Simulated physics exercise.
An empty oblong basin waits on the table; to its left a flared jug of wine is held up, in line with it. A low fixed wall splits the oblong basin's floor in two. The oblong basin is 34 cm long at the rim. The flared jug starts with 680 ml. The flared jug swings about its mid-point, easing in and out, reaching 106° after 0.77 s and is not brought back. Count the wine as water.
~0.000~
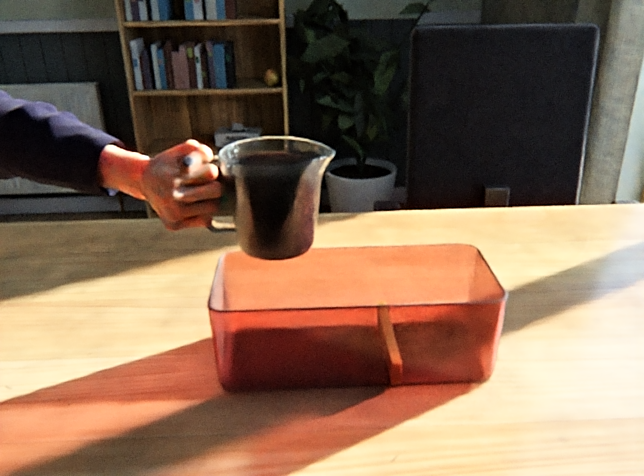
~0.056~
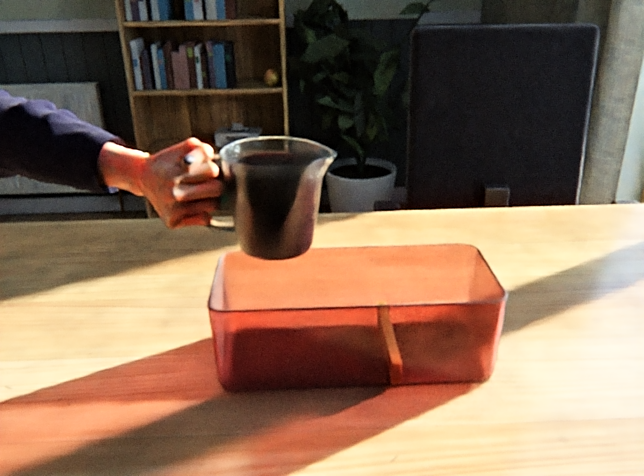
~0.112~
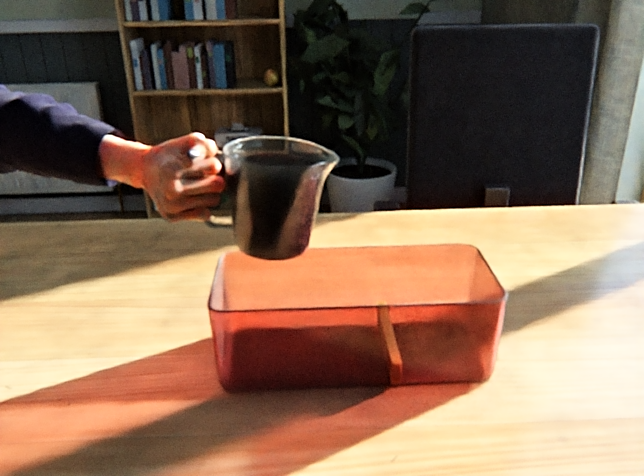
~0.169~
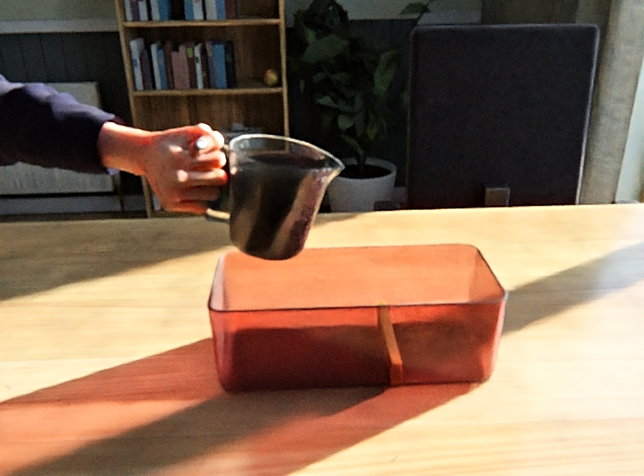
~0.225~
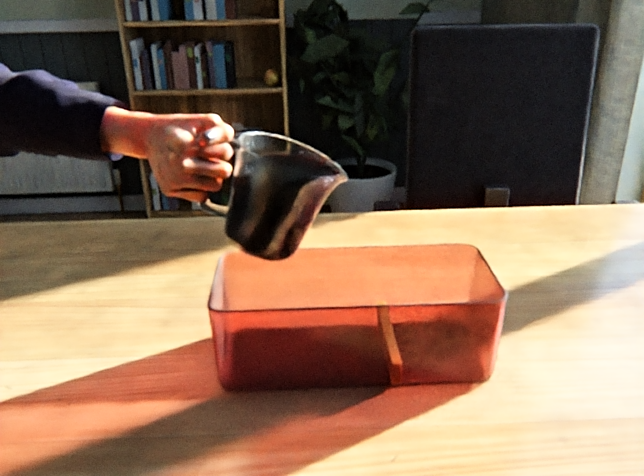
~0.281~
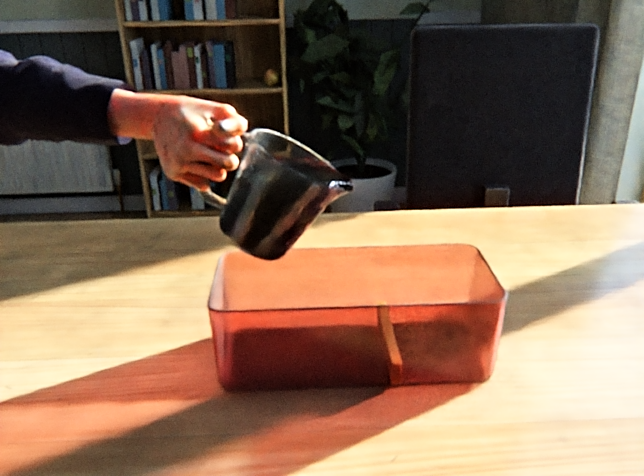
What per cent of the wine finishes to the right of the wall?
The far part has some 33 per cent.
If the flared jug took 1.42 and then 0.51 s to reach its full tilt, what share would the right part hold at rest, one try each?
In turn about 50 and 25 per cent.
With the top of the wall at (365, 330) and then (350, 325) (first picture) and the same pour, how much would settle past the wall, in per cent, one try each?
In turn about 70 and 90 per cent.
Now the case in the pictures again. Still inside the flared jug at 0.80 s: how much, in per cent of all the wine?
Near 8 in a hundred.
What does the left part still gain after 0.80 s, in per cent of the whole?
Near 10 in a hundred.
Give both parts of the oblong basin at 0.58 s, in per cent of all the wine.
Near 12 on the left, 18 on the right.
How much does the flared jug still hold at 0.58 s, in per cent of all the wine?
Some 50 per cent.
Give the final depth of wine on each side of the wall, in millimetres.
Left about 16 mm, right about 14 mm.
After 0.58 s the tilt is 91° and 50 per cent is still to pour, 12 is left of the wall and 19 right of it.
After 0.80 s the tilt is 106° and 8 per cent is still to pour, 56 is left of the wall and 31 right of it.
After 1.02 s the tilt is 106° and 0 per cent is still to pour, 66 is left of the wall and 32 right of it.
After 1.27 s the tilt is 106° and 0 per cent is still to pour, 66 is left of the wall and 33 right of it.
In the end 66 per cent lies left of the wall, 33 right of it and 1 outside.
